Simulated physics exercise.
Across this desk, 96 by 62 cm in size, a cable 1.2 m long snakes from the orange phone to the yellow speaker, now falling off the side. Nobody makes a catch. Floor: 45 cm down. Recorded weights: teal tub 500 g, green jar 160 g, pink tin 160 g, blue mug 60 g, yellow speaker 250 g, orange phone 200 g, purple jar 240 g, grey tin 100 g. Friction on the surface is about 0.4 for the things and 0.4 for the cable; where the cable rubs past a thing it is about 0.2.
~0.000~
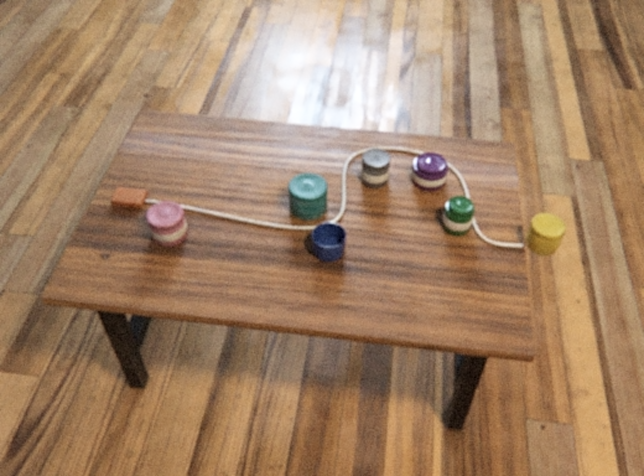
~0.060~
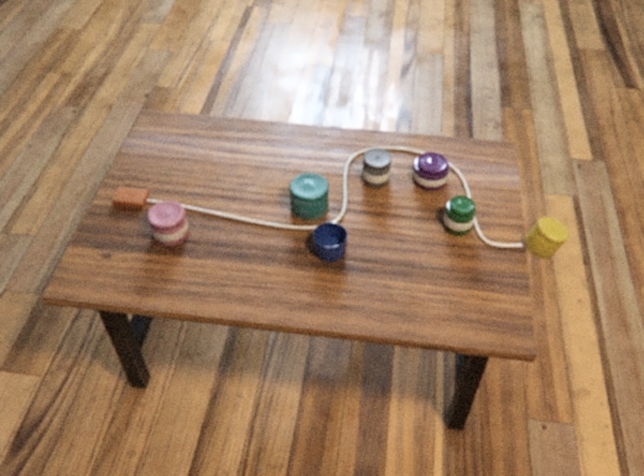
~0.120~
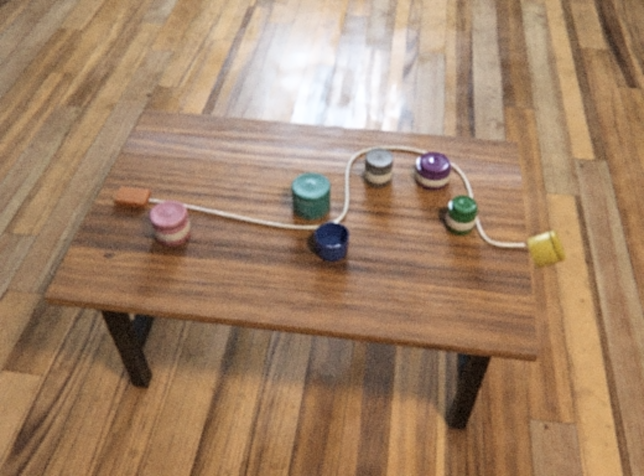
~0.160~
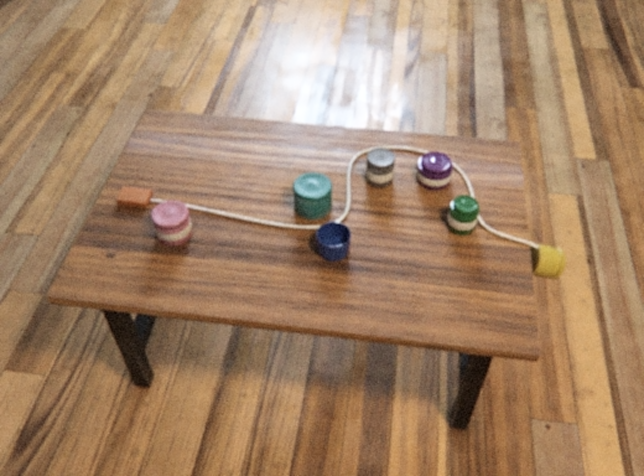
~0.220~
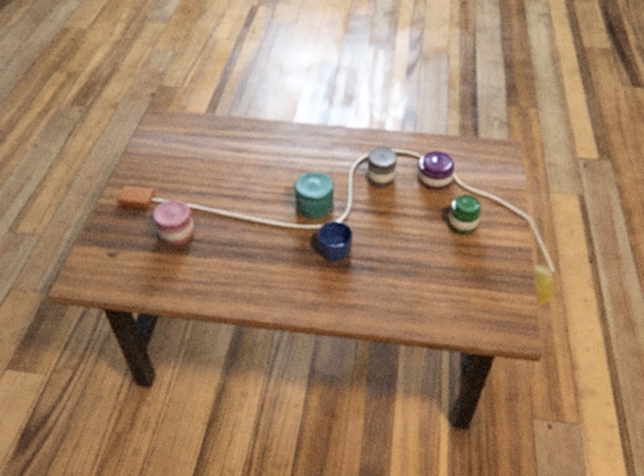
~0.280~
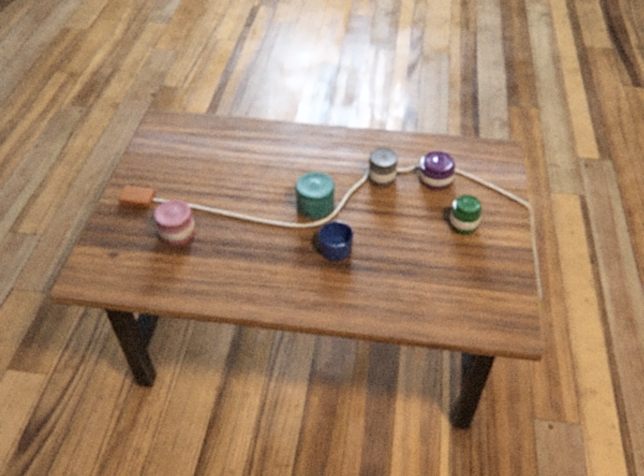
On a wooden table set with small jars and tins, a yellow object at the right edge dropped over the side and out of sight, pulling the white cord tighter past the green jar.
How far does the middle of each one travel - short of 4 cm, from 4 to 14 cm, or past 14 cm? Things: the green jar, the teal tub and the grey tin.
The green jar goes only a little; the teal tub goes only a little; the grey tin goes far.
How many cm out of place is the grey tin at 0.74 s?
By then the grey tin has moved close to 20 cm.
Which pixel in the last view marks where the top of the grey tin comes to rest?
It stops around pixel (441, 207).
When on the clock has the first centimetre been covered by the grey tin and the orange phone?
Grey tin 0.32 s; orange phone 0.36 s, roughly.
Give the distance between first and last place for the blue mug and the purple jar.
Approx. final shift - blue mug: 0 cm; purple jar: 4 cm.
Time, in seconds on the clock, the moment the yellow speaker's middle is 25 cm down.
That is: 0.28 s.
By 0.5 s, the cable's tail end at (173, 202); grey tin 18 cm off its start, yellow speaker over the edge, orange phone 5 cm off its start.
By 0.7 s, the cable's tail end at (173, 202); grey tin 20 cm off its start, yellow speaker over the edge, orange phone 5 cm off its start.
By 1.0 s, the cable's tail end at (173, 202); grey tin 20 cm off its start at (441, 207), yellow speaker over the edge, orange phone 5 cm off its start at (156, 196).
By 1.2 s, the cable's tail end at (173, 202); grey tin 20 cm off its start, yellow speaker over the edge, orange phone 5 cm off its start.
By 2.4 s, the cable's tail end at (173, 202); grey tin 20 cm off its start at (441, 207), teal tub 0 cm off its start at (315, 183), green jar 0 cm off its start at (470, 203), yellow speaker over the edge.
